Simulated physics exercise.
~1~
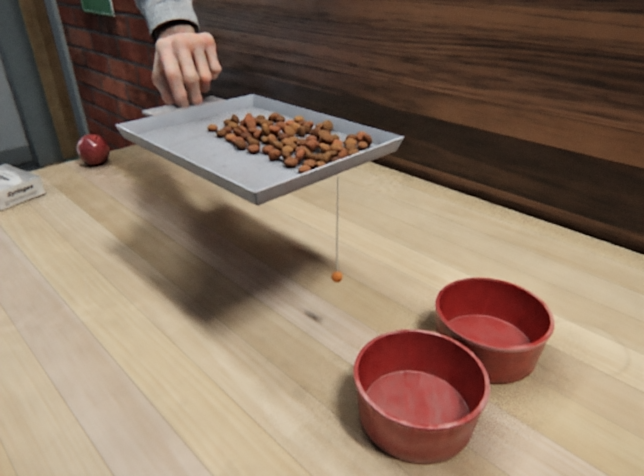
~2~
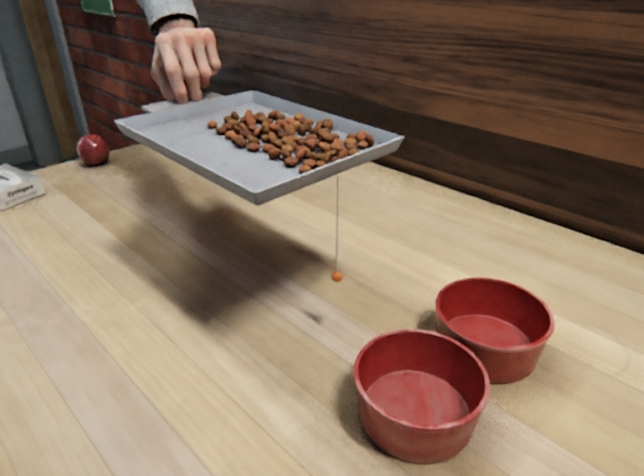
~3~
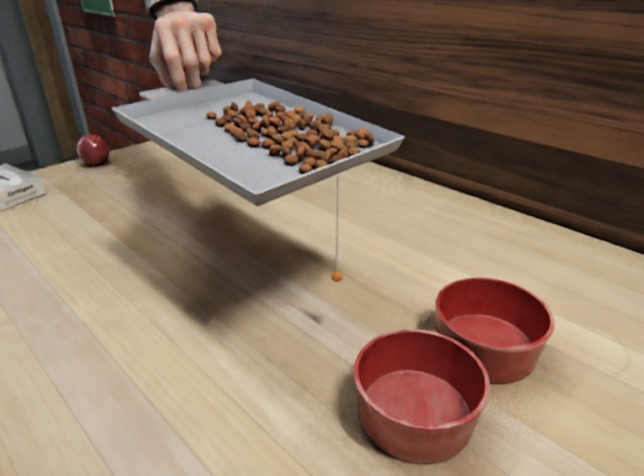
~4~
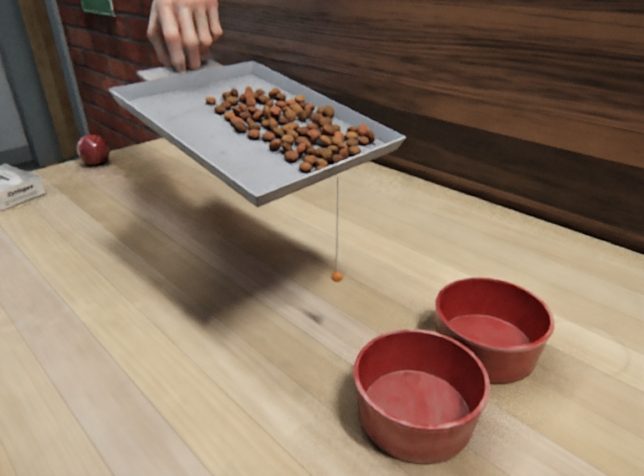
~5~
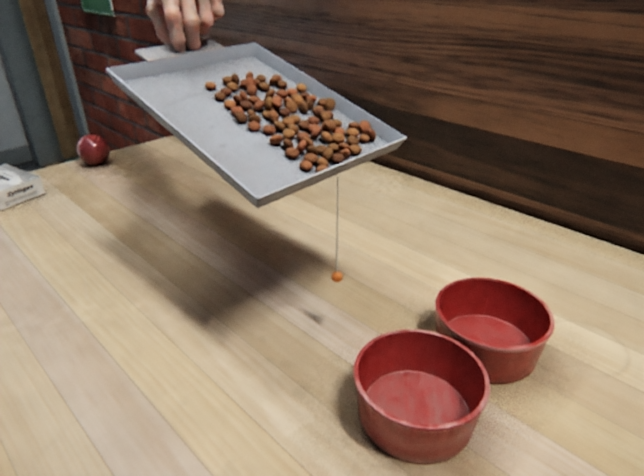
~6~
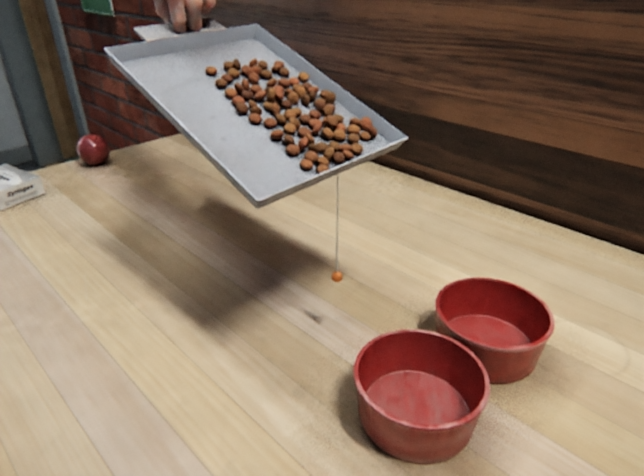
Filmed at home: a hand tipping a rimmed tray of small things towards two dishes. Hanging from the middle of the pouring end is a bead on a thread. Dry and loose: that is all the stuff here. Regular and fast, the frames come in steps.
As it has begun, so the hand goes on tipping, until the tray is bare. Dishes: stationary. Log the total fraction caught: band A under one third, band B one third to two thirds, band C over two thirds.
Band A.
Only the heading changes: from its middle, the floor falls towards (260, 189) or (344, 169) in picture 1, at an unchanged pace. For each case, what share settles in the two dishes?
In order, 0 in a hundred and 0 in a hundred.
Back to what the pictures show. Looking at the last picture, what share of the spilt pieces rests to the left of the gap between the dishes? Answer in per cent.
I make it about 100 percent or so.
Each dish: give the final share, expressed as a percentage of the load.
The left dish holds 0 % and the right dish holds 0 %.
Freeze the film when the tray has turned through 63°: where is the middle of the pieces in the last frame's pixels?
Close to (347, 148).
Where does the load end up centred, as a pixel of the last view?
Resting centre, last frame: Roughly (365, 351).
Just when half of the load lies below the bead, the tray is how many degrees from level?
95°, roughly.
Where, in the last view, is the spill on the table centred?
(363, 348), about.
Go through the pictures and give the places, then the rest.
Corners of the pouring end at (256, 188) and (397, 137), level; middle of the load at (283, 137), bits of dog kibble; left dish at (474, 427); right dish at (542, 352); bead on its thread at (337, 277), in the first picture.
Corners of the pouring end at (256, 189) and (397, 137), level; middle of the load at (283, 135), in the second picture.
Corners of the pouring end at (257, 190) and (398, 136), tipped barely, level across its low end; middle of the load at (283, 129), in the third picture.
Corners of the pouring end at (258, 191) and (399, 136), tipped a little, level across its low end; middle of the load at (284, 121), in the fourth picture.
Corners of the pouring end at (259, 193) and (400, 136), tipped clearly, level across its low end; middle of the load at (285, 112), in the fifth picture.
Corners of the pouring end at (260, 195) and (401, 136), tipped clearly, level across its low end; middle of the load at (286, 104); left dish at (474, 427); right dish at (542, 352), in the sixth picture.
Soon after the last picture, tray tipped steeply; nearly all on the tray; a stray few in the air.
A little later, tray tipped right over; a small part on the tray; a stray few in the left dish; a stray few in the right dish; about half outside both; about a quarter in the air.
Later still, tray tipped past a quarter turn; a stray few in the left dish; a stray few in the right dish; nearly all outside both.
At rest, tray tipped past a quarter turn; a stray few in the left dish; a stray few in the right dish; nearly all outside both.
